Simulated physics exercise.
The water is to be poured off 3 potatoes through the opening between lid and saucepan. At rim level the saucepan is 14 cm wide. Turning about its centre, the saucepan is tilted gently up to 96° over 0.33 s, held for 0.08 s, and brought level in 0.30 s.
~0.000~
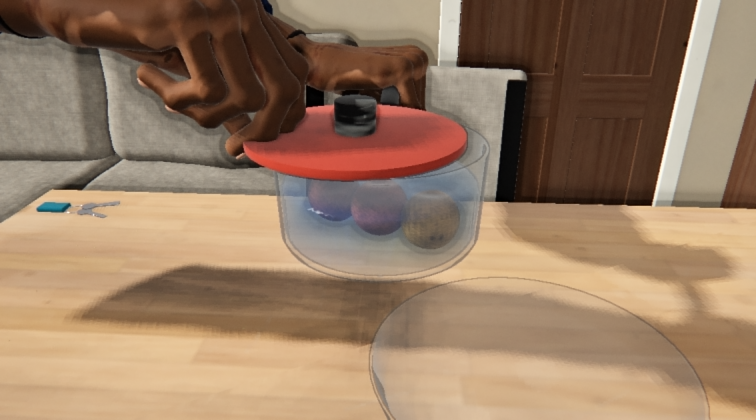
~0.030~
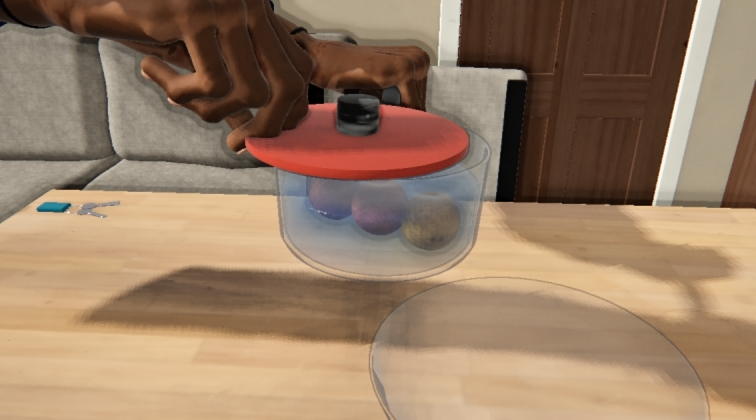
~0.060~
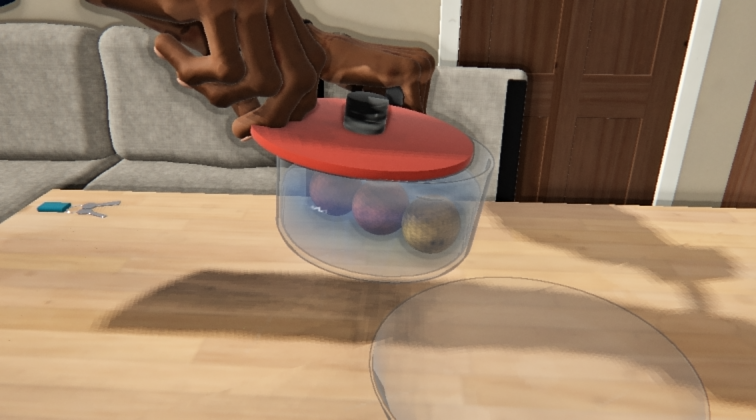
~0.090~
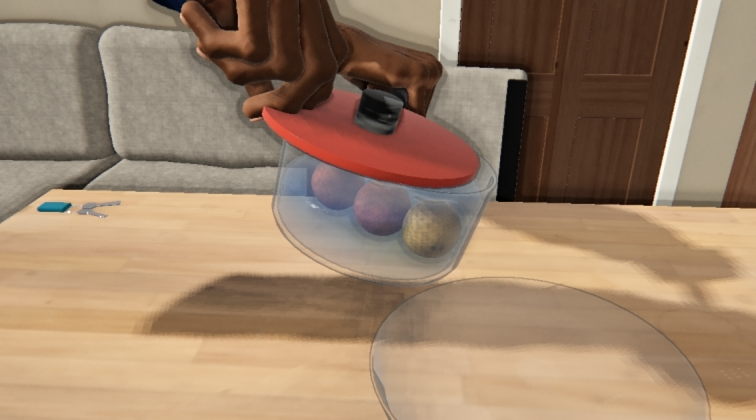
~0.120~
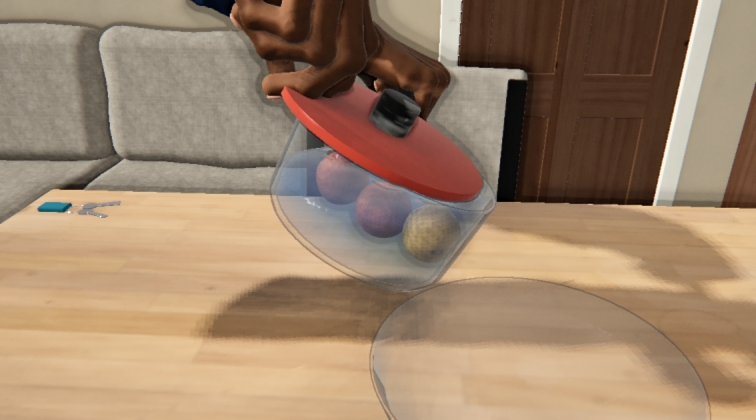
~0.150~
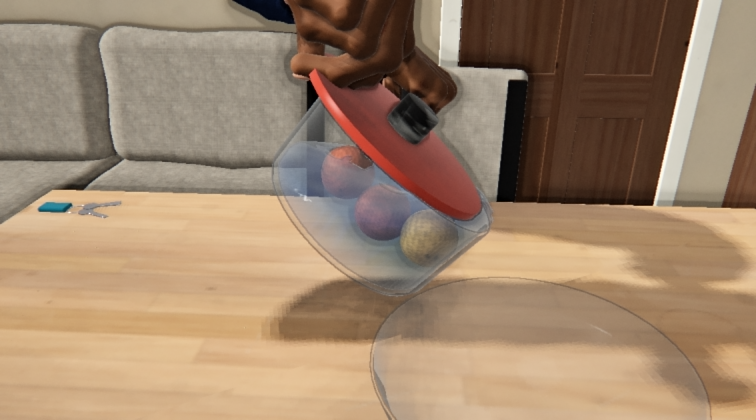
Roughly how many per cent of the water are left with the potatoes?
38 %.
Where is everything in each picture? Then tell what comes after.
In the first frame, it leans 0°; its right rim is at (487, 147); the water meets the walls at (282, 175) and (480, 180); the lid's edge is at (464, 137), 12 mm short of the rim.
In the second frame, it leans 2°; its right rim is at (488, 150); the water meets the walls at (283, 174) and (481, 181).
In the third frame, it leans 8°; its right rim is at (491, 160); the water meets the walls at (283, 171) and (482, 183).
In the fourth frame, it leans 17°; its right rim is at (494, 177); the water meets the walls at (284, 168) and (485, 187).
In the fifth frame, it leans 28°; its right rim is at (492, 198); the water meets the walls at (282, 162) and (488, 193).
In the sixth frame, it leans 41°; its right rim is at (486, 220); the water meets the walls at (280, 152) and (475, 197); 1 per cent is over the edge; the lid's edge is at (477, 200), 12 mm short of the rim.
By 0.29 s the tilt is 93° and 74 per cent of the water is still in the saucepan.
By 0.39 s the tilt is 96° and 55 per cent of the water is still in the saucepan.
By 0.50 s the tilt is 75° and 41 per cent of the water is still in the saucepan.
By 0.62 s the tilt is 20° and 38 per cent of the water is still in the saucepan.
At rest 38 per cent of the water is still in the saucepan.
